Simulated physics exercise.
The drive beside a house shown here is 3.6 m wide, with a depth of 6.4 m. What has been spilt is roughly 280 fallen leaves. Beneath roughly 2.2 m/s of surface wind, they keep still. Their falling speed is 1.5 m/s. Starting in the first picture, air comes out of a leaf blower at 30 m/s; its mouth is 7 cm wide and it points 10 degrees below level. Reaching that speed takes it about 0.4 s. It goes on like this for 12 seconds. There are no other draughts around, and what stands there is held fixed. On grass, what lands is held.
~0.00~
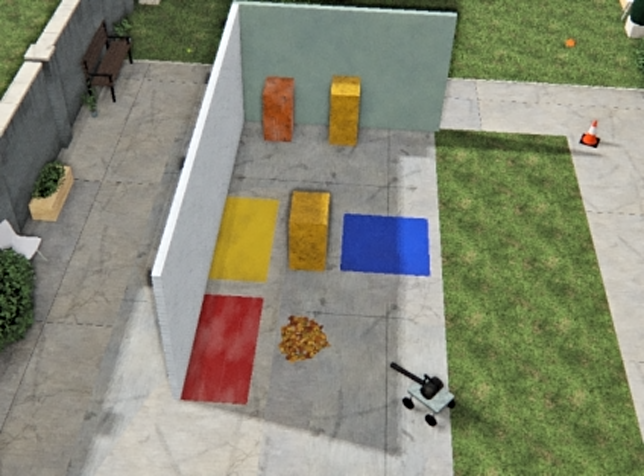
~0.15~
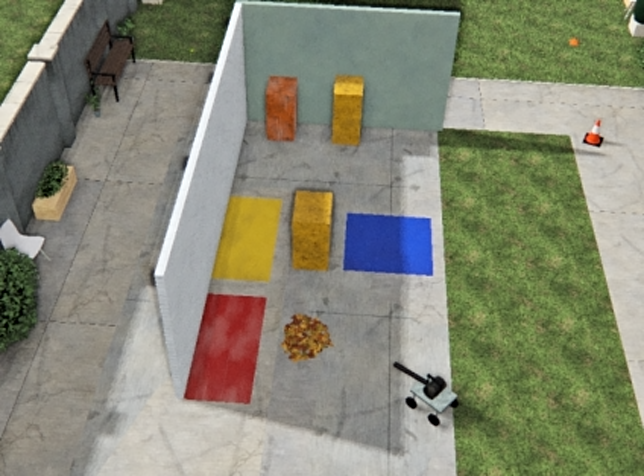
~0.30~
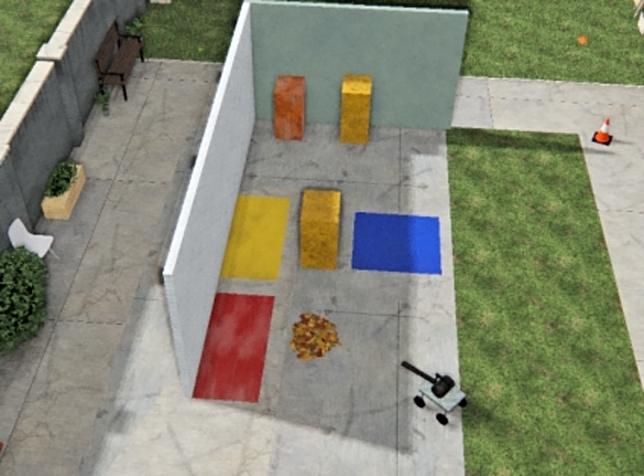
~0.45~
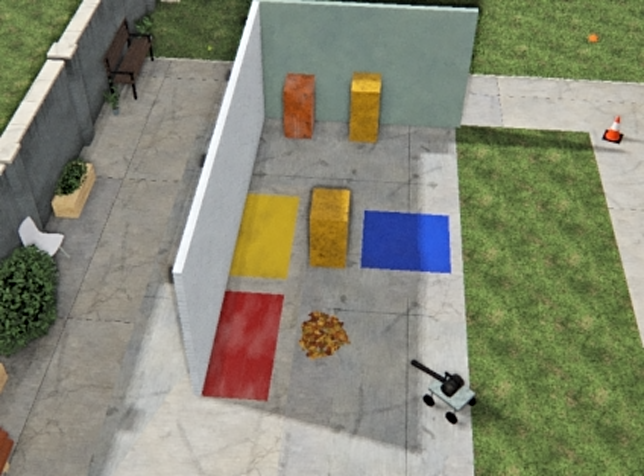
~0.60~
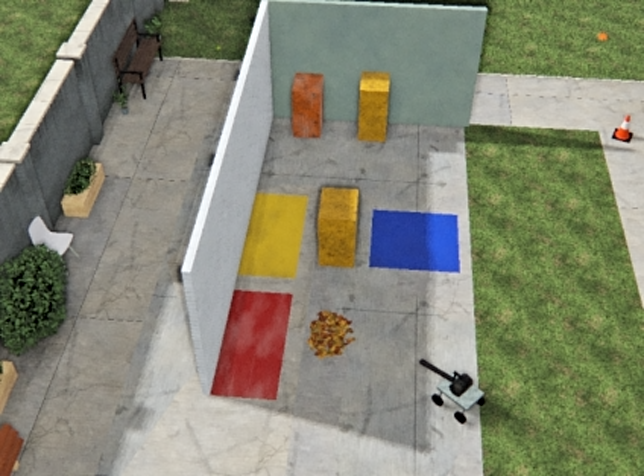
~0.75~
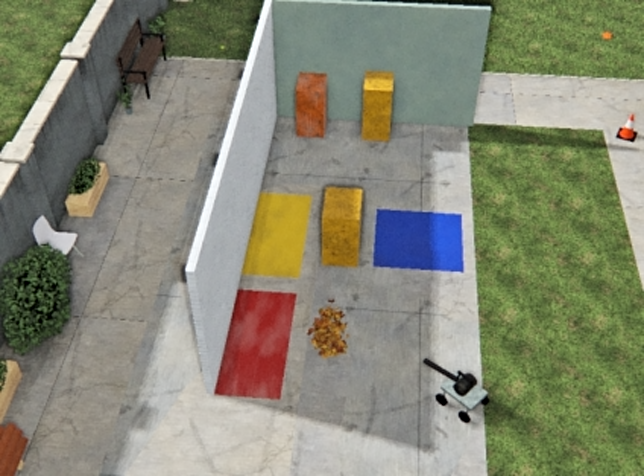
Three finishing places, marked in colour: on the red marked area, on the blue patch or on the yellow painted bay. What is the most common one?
It is the red one.
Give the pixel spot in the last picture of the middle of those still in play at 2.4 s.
Around pixel (253, 305).
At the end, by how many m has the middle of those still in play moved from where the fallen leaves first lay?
I'd say around 1.4 m.
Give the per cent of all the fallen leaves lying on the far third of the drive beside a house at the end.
Roughly 10 in a hundred.
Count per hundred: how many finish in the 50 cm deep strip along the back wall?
Share: Approx. 2 %.
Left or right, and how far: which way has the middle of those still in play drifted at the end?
Leftward, by about 1.4 m.
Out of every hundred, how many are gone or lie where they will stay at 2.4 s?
Estimated share: Close to 30 per cent.
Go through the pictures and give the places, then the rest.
In the first picture, the middle of the fallen leaves is near (302, 339), none has stirred yet and the mouth of the leaf blower is at (392, 365).
In the second picture, the middle of the fallen leaves is near (305, 338), none has stirred yet, the red marked area is centred on (228, 345), the blue patch is centred on (389, 243) and the yellow painted bay is centred on (248, 237).
In the third picture, the middle of the fallen leaves is near (313, 337), none has stirred yet, the top of a bin is at (321, 206) and the top of a bin is at (357, 84).
In the fourth picture, the middle of the fallen leaves is near (322, 336) and none has stirred yet.
In the fifth picture, the middle of the fallen leaves is near (331, 335), the farthest in sight from the leaf blower is at (321, 314) and about 10 % have left their places.
In the sixth picture, the middle of the fallen leaves is near (328, 331), the farthest in sight from the leaf blower is at (331, 302) and about 35 % have left their places.
After 2.4 s the count stands so, 39 % are on the red marked area, 0 % on the blue patch and 18 % on the yellow painted bay; the middle of those still in play is near (253, 305).
After 3.8 s the count stands so, 40 % are on the red marked area, 0 % on the blue patch and 16 % on the yellow painted bay; the middle of those still in play is near (249, 304).
After 6.6 s the count stands so, 41 % are on the red marked area, 0 % on the blue patch and 14 % on the yellow painted bay; the middle of those still in play is near (246, 302).
After 12.0 s, at the end, 43 % are on the red marked area, 0 % on the blue patch and 12 % on the yellow painted bay; the middle of those still in play is near (246, 302).
